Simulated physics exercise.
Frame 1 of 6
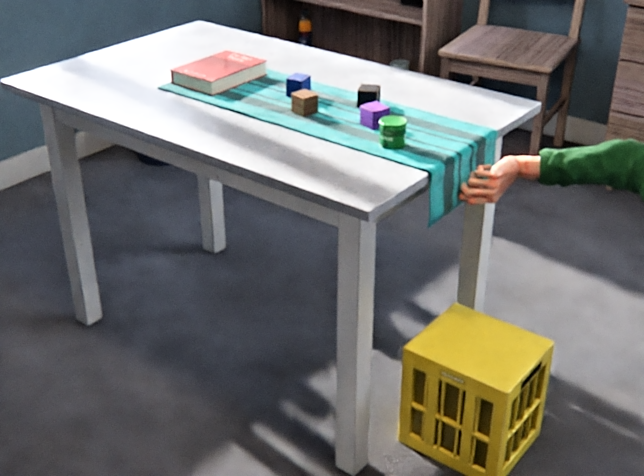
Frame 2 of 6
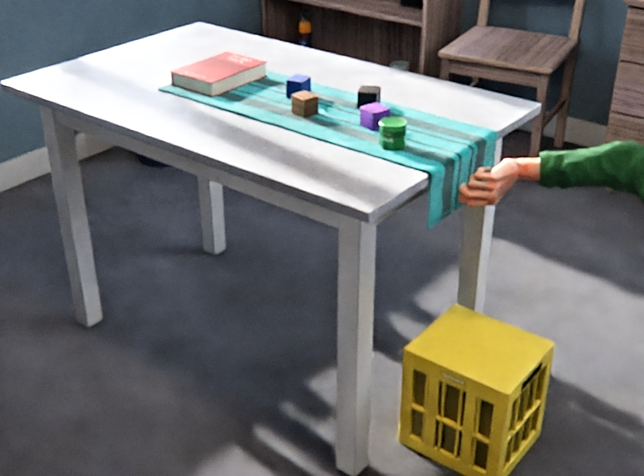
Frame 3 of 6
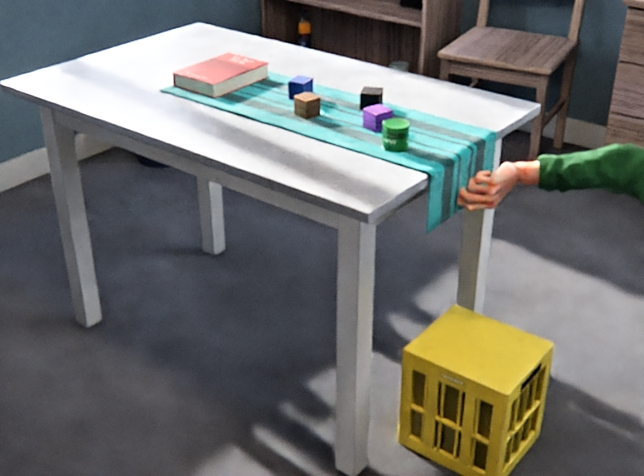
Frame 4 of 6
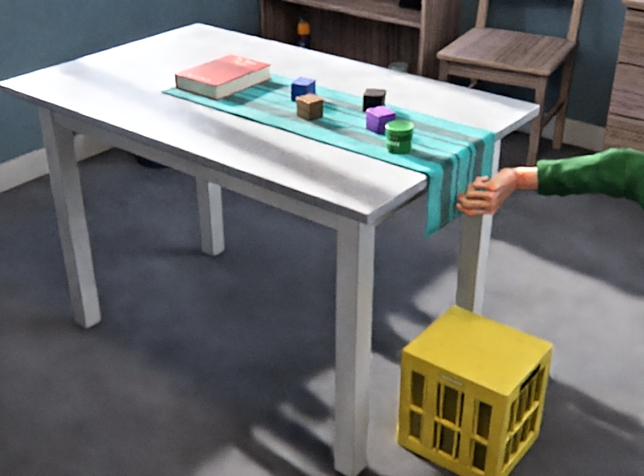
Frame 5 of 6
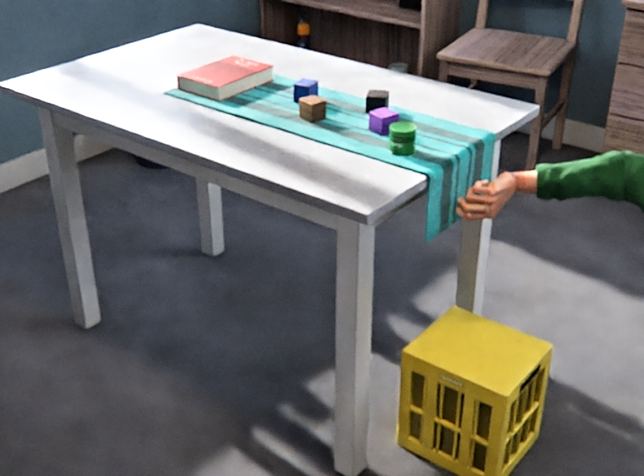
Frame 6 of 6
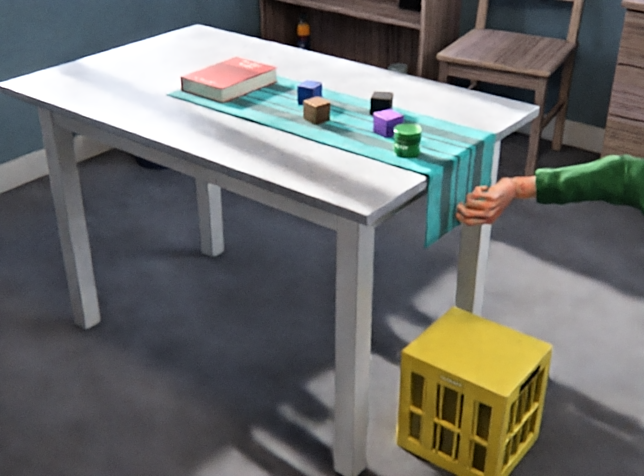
A hand in a green sleeve slowly pulled the hanging end of a turquoise scarf downward above a yellow crate, and the book, four small cubes and green pot slid slightly rightward with it.
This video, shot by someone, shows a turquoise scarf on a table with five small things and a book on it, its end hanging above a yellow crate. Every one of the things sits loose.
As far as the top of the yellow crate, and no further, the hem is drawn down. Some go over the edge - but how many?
Three go over.
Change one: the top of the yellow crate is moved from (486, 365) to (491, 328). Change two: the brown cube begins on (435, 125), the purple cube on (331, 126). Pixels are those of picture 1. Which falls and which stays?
Brown cube is gone, purple cube stays.
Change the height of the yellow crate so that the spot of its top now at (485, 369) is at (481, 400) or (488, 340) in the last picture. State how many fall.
Numbers: 4; 2.
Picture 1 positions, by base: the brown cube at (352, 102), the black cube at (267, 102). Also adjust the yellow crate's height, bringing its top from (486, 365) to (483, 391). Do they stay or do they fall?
As for the brown cube, it leaves the top; as for the black cube, it stays in place.
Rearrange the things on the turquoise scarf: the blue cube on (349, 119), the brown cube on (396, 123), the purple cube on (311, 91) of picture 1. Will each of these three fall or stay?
First the blue cube, which is lost, then the brown cube, which is lost, and finally the purple cube, which is kept.
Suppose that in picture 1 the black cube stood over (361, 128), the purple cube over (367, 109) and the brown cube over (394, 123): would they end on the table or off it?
You'd see the black cube go down, the purple cube go down and the brown cube go down.
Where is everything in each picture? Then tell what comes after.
Hem (428, 228); green pot (393, 120); purple cube (375, 106); black cube (369, 87); brown cube (305, 93); blue cube (299, 76); top of the crate (486, 365), in the first picture.
Hem (427, 229); green pot (393, 122), in the second picture.
Hem (427, 233); purple cube (378, 109), in the third picture.
Hem (425, 238); black cube (375, 92); top of the crate (485, 368), in the fourth picture.
Hem (425, 242); brown cube (312, 99), in the fifth picture.
Hem (424, 248); green pot (408, 129); purple cube (389, 114); black cube (382, 95); brown cube (317, 101); blue cube (310, 84), in the sixth picture.
Soon after, hem near (455, 278); green pot gone.
Then, hem near (453, 324); green pot, purple cube and black cube gone.
At rest, hem on the crate; green pot, purple cube and black cube gone. Over the edge go three.
